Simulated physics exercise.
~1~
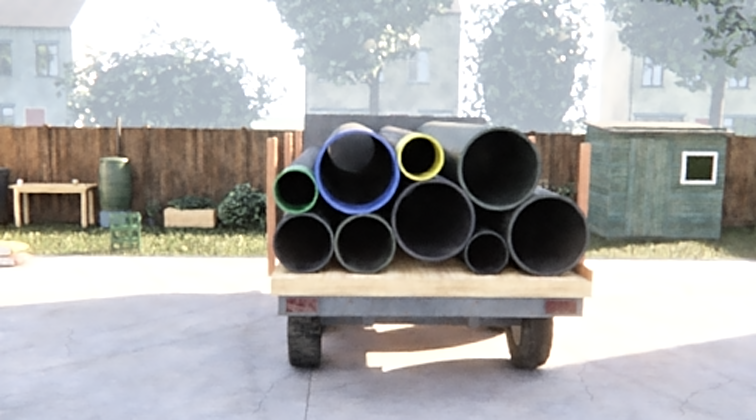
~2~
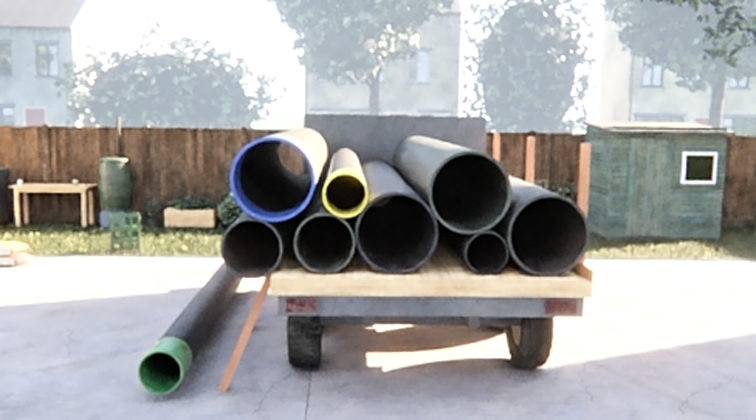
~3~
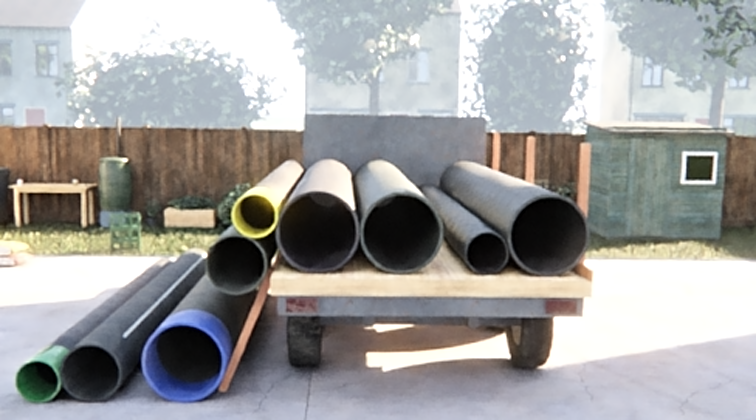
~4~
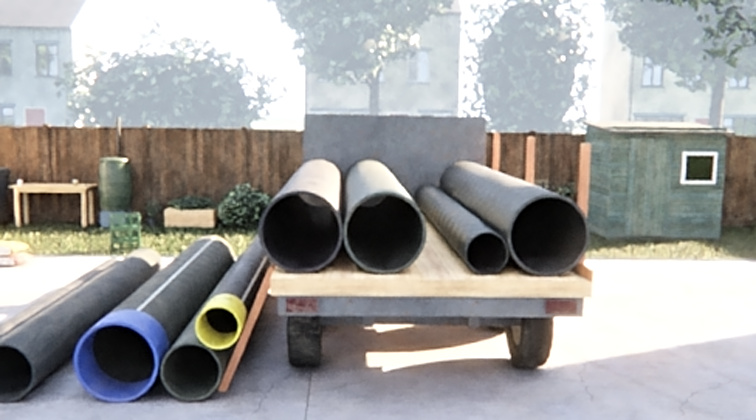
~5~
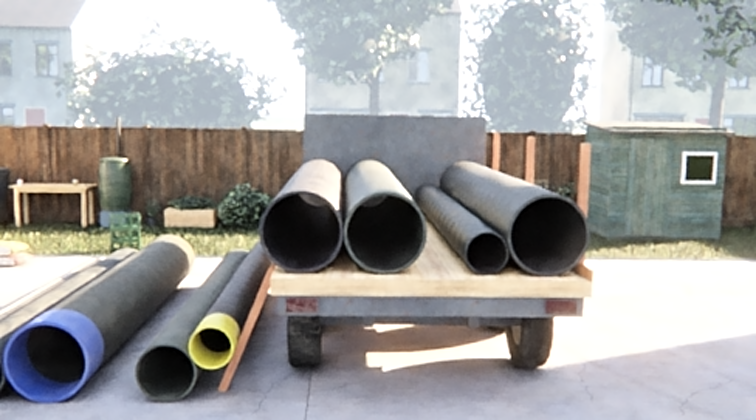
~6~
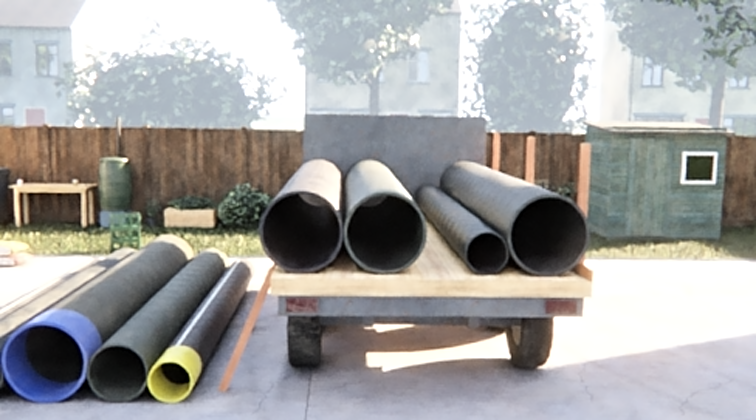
Dark pipes with green, blue and yellow rims rolling off a trailer's left side and settling on the ground, four staying aboard.
